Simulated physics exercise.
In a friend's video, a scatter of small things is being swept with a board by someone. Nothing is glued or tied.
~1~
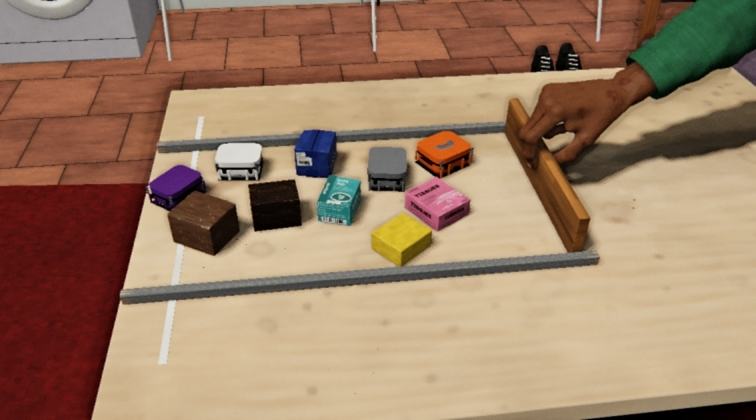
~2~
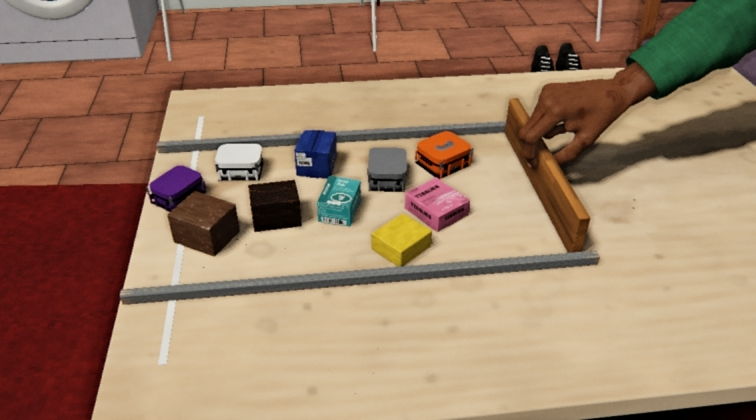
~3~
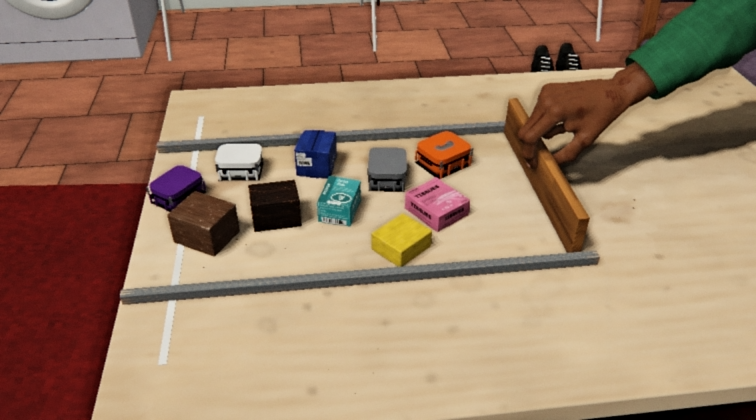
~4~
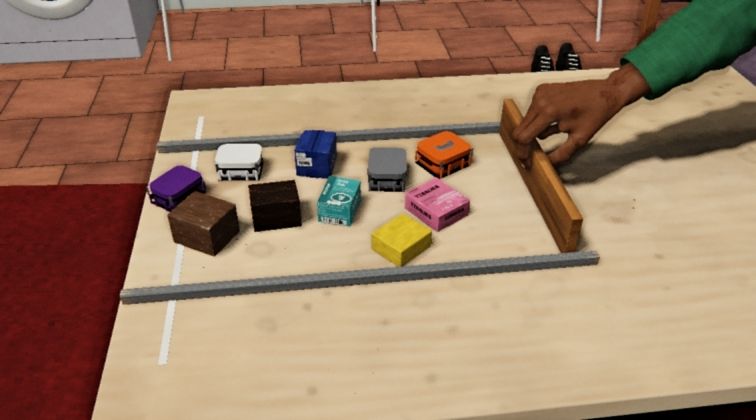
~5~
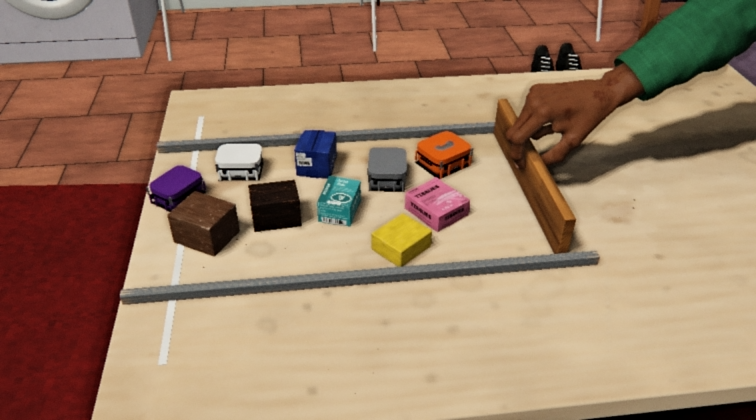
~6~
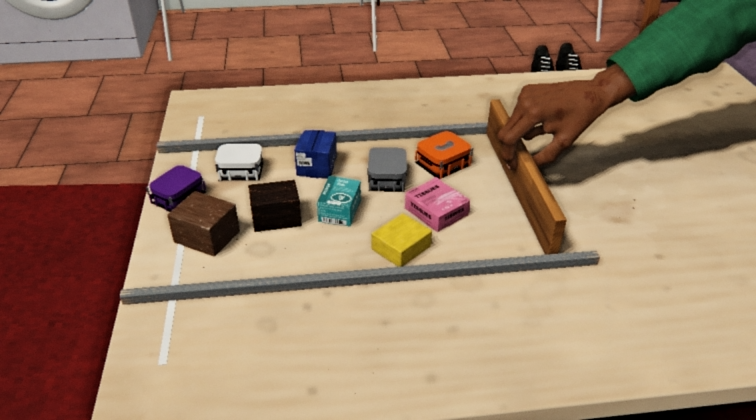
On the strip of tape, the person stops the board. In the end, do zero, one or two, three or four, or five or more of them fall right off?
Five or more of them do.
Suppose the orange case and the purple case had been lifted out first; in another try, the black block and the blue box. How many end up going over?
The count is 4 in the first case and 5 in the second.
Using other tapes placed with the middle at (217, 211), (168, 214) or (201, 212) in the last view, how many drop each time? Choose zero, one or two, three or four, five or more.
Lab note - count at each of the three spots: Three to four; 5 or more; 5 or more.
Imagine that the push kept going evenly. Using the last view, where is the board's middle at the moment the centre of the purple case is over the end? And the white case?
The middle is at (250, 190) when it's the purple case, and at (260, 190) when it's the white case.
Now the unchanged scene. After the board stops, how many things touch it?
It's 3 of them.
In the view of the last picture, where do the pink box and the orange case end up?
The pink box at (159, 226), the orange case at (169, 163).
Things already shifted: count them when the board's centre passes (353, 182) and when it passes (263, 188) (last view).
At that stage 9; at the next, 10.
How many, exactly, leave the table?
The exact number is 7.
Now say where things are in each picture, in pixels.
The first picture shows purple case (177, 189); brown block (204, 223); white case (240, 163); board (541, 169); tape (186, 213).
The second picture shows brown block (205, 223); turquoise box (340, 201).
The third picture shows white case (240, 163); blue box (316, 154).
The fourth picture shows purple case (177, 189); pink box (437, 204).
The fifth picture shows brown block (205, 223); board (529, 170).
The sixth picture shows purple case (177, 189); brown block (205, 223); white case (240, 163); board (521, 171); tape (186, 213).
Soon after, none off yet; purple case at rest near (177, 189); brown block at rest near (205, 223); white case at rest near (240, 163).
In the end, the number that fall off is five or more; gone, grey case, turquoise box, blue box, black block, white case, brown block and purple case.
